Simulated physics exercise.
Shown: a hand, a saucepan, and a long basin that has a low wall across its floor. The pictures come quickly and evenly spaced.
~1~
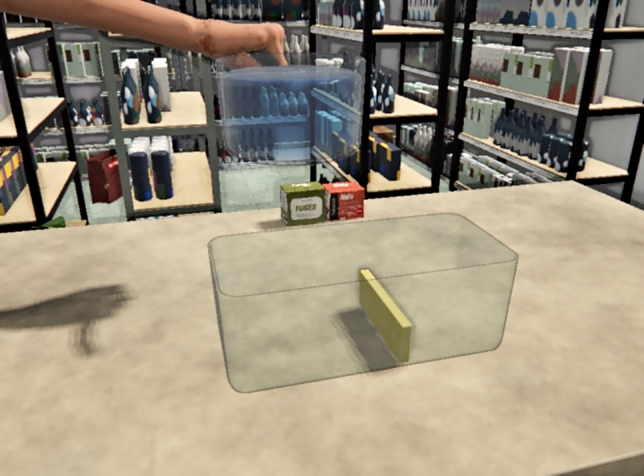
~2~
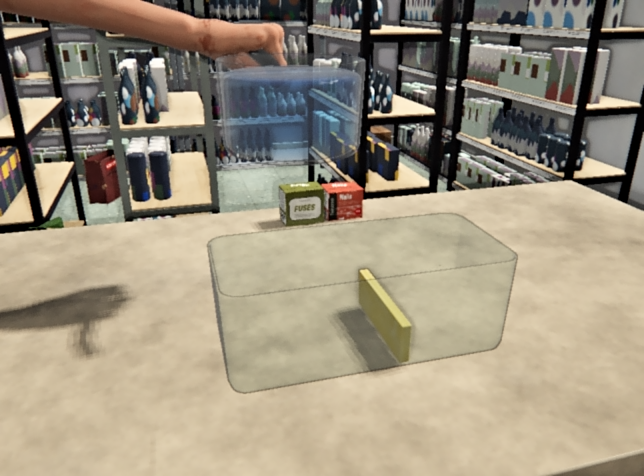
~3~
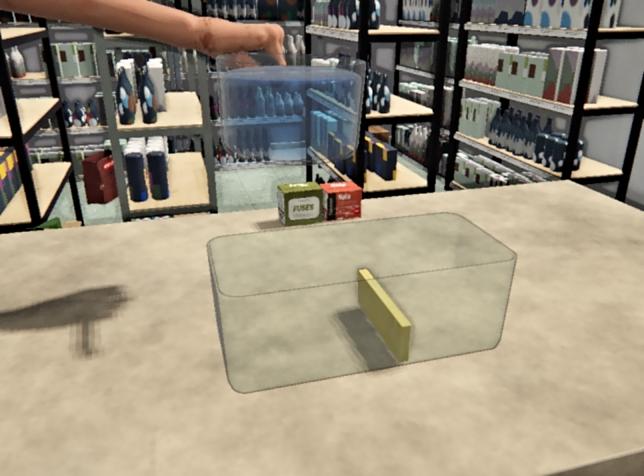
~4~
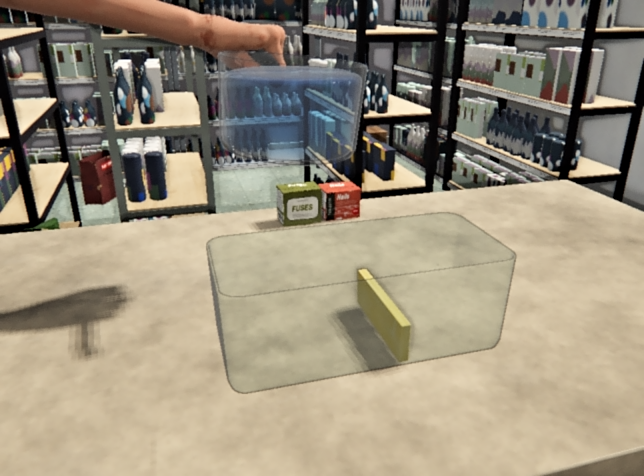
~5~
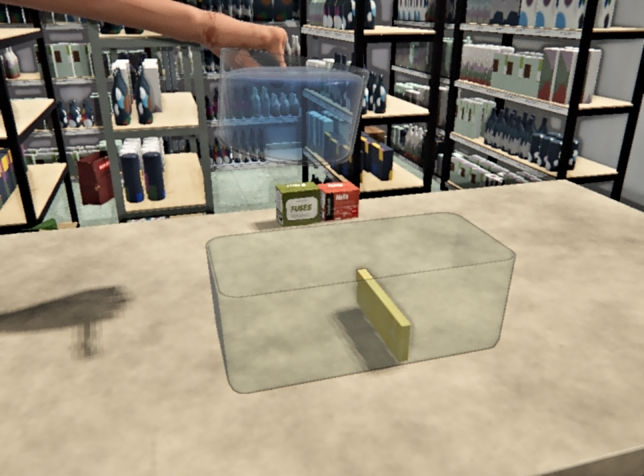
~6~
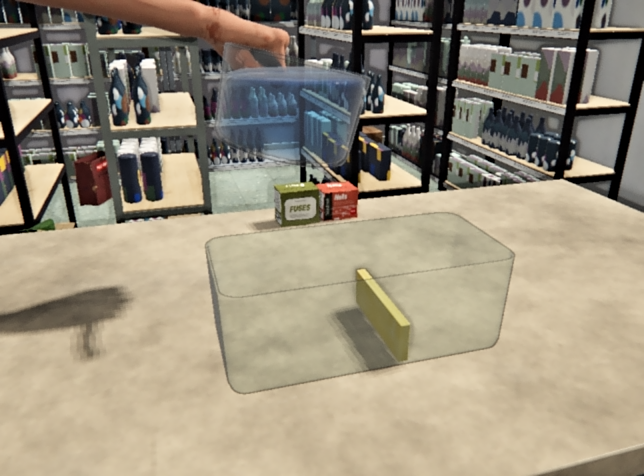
At the start, a hand holds a clear container of blue liquid upright above a counter, behind a long transparent basin with a low yellow wall across its floor. The container then tilts slowly to the right, its right rim dipping slightly, while the basin and two small boxes stay still.
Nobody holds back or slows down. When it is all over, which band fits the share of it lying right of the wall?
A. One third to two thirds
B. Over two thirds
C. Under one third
(B) Over two thirds.
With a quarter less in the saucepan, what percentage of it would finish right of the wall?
I'd put it at some 85 %.
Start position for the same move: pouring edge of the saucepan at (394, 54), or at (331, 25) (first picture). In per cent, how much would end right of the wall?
You'd get 80 percent from the first and 70 percent from the second.
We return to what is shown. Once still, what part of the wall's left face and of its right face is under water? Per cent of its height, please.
Left part: 10 per cent, right part: 100 per cent.
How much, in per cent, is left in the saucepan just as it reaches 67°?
Close to 65 parts in a hundred remain.
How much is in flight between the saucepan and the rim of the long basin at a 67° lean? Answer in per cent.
Roughly 30 %.
A moment on, the saucepan is tipped part way and 63 per cent is still to pour, 0 is left of the wall and 7 right of it.
Next, the saucepan is tipped on its side and 16 per cent is still to pour, 2 is left of the wall and 66 right of it.
Then the saucepan is tipped on its side and 3 per cent is still to pour, 8 is left of the wall and 85 right of it.
Later the saucepan is tipped on its side and 0 per cent is still to pour, 12 is left of the wall and 86 right of it.
At rest 13 per cent lies left of the wall, 86 right of it and 1 outside.
